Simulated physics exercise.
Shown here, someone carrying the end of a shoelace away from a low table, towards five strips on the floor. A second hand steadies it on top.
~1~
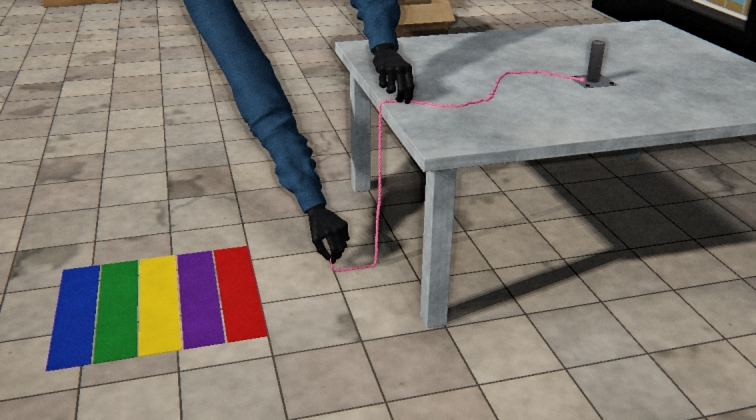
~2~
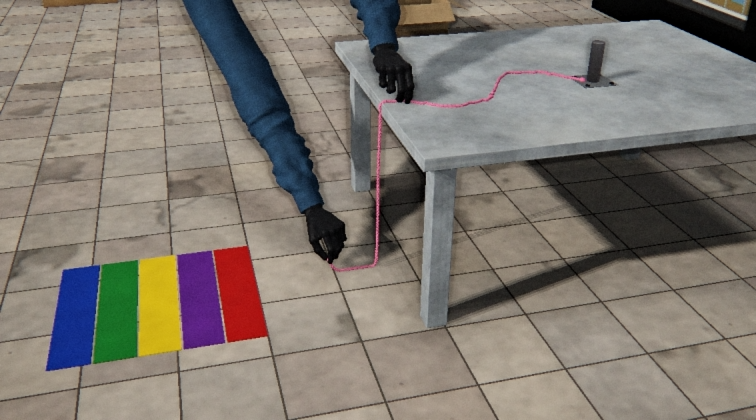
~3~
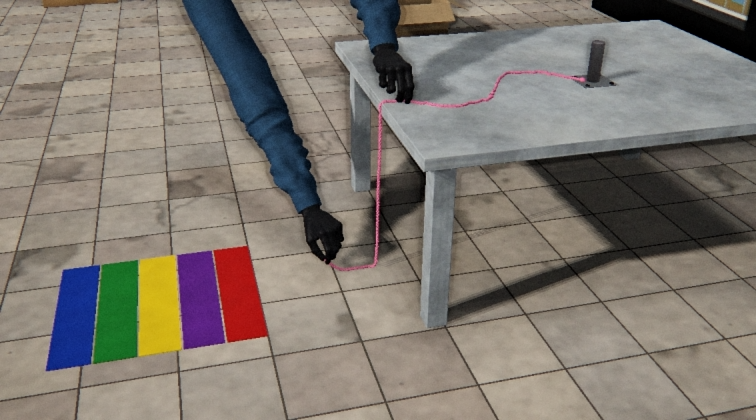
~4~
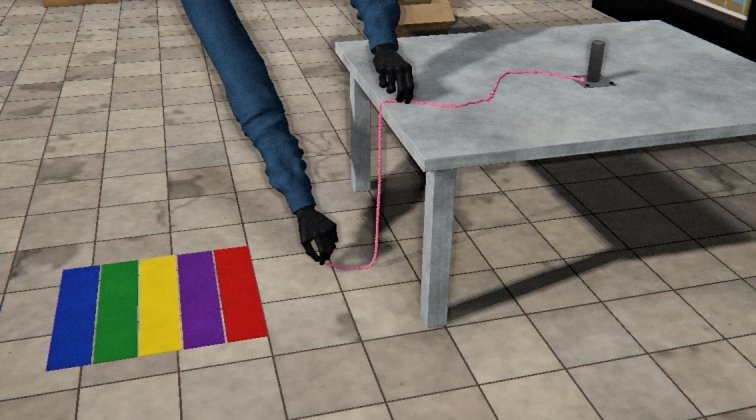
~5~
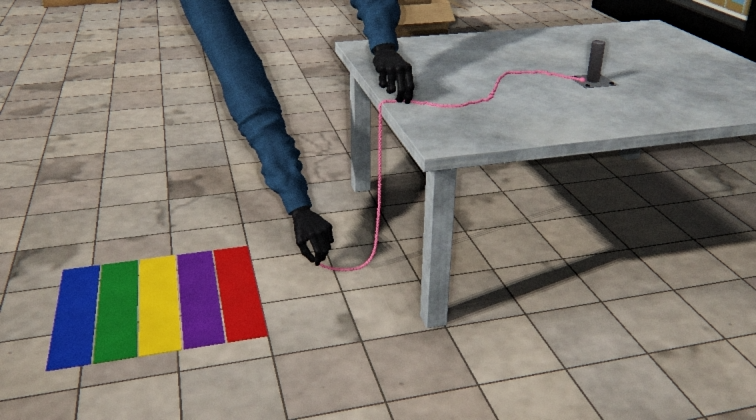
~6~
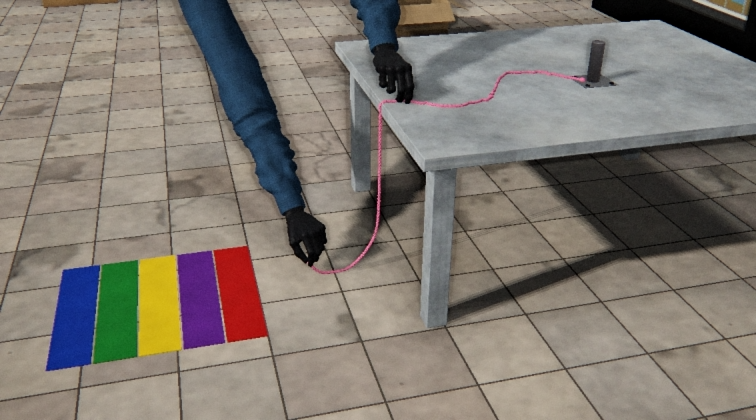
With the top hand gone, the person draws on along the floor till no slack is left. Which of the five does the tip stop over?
It halts on the green strip.
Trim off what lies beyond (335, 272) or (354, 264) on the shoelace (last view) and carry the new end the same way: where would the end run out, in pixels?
About (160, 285) and (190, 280).
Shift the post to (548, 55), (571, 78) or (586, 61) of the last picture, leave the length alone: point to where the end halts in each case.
Near (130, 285), (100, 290) and (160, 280).
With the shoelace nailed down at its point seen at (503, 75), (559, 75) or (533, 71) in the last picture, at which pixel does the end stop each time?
In that order: (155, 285), (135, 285) and (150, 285).
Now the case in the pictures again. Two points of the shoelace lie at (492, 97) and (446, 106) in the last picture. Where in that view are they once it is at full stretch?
The first at (428, 96), the second at (373, 109).
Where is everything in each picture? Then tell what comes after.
End (331, 259); red (244, 320); purple (202, 327); yellow (160, 333); green (116, 340); blue (71, 347), in the first picture.
End (328, 260); shoelace through (549, 74) (498, 82) (466, 104) (385, 103) (378, 180) (377, 251), in the second picture.
End (326, 260), in the third picture.
End (320, 261); shoelace through (549, 74) (498, 82) (466, 104) (385, 103) (380, 180) (376, 251), in the fourth picture.
End (315, 261), in the fifth picture.
End (308, 262); shoelace through (549, 74) (498, 82) (466, 104) (385, 103) (380, 180) (367, 250), in the sixth picture.
Soon after, end near (188, 279); over purple.
Then, end near (144, 285); over yellow.
At full stretch, end near (117, 289); over green. Over green.
